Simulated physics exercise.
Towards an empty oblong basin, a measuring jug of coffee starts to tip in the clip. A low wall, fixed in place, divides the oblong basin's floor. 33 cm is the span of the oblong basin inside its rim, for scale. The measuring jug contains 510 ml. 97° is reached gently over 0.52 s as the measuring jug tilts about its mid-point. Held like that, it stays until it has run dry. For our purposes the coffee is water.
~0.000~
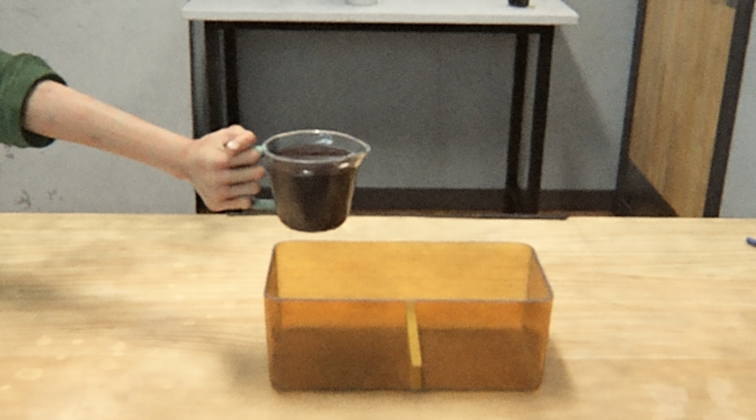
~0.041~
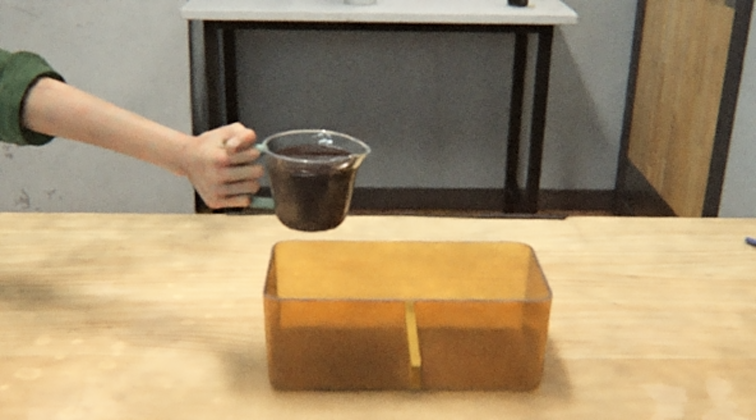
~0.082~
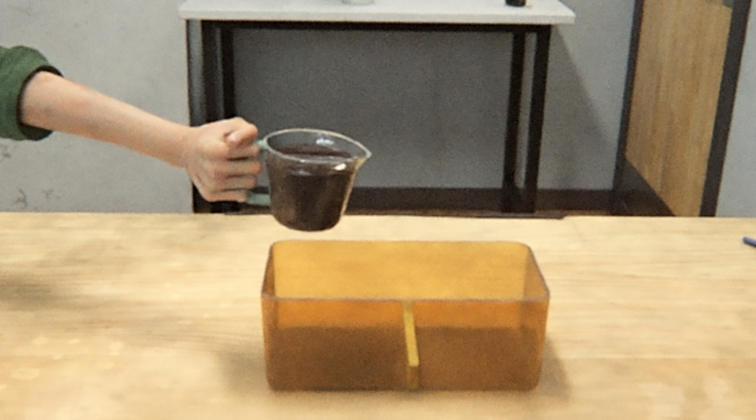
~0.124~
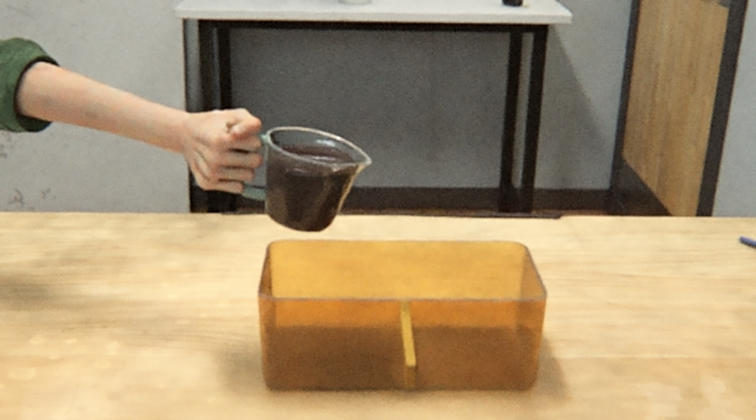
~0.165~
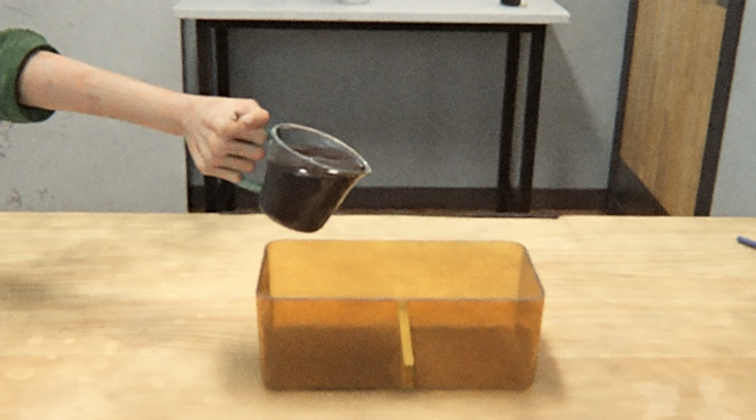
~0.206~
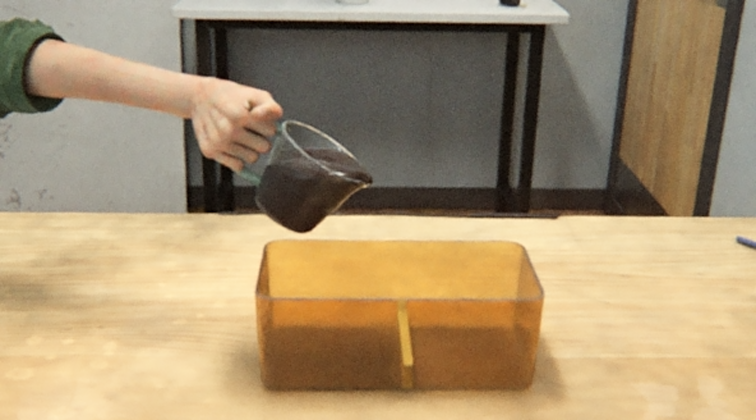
A hand tilts a clear jug of dark liquid rightward above an amber divided basin.
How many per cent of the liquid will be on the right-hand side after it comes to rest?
Some 46 per cent will be on the right-hand side.
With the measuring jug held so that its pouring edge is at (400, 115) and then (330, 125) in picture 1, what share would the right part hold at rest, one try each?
Around 85 per cent first, around 10 per cent next.
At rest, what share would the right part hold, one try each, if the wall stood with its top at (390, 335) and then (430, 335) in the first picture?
I'd say 90 percent on the first go, 20 percent on the next.
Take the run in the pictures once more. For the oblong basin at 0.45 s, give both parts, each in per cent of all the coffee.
Left: Around 14. Right: Around 20.
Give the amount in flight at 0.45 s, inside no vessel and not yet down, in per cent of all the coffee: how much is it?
Some 26 per cent.
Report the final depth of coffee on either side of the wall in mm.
Final levels - left approx 10 mm, right approx 10 mm.
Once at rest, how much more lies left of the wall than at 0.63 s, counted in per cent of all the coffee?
About 10 percent.
By 0.45 s the tilt is 93° and 40 per cent is still to pour, 13 is left of the wall and 20 right of it.
By 0.63 s the tilt is 97° and 8 per cent is still to pour, 44 is left of the wall and 41 right of it.
By 0.82 s the tilt is 97° and 1 per cent is still to pour, 53 is left of the wall and 45 right of it.
By 1.02 s the tilt is 97° and 0 per cent is still to pour, 54 is left of the wall and 46 right of it.
At rest 54 per cent lies left of the wall, 46 right of it and 0 outside.
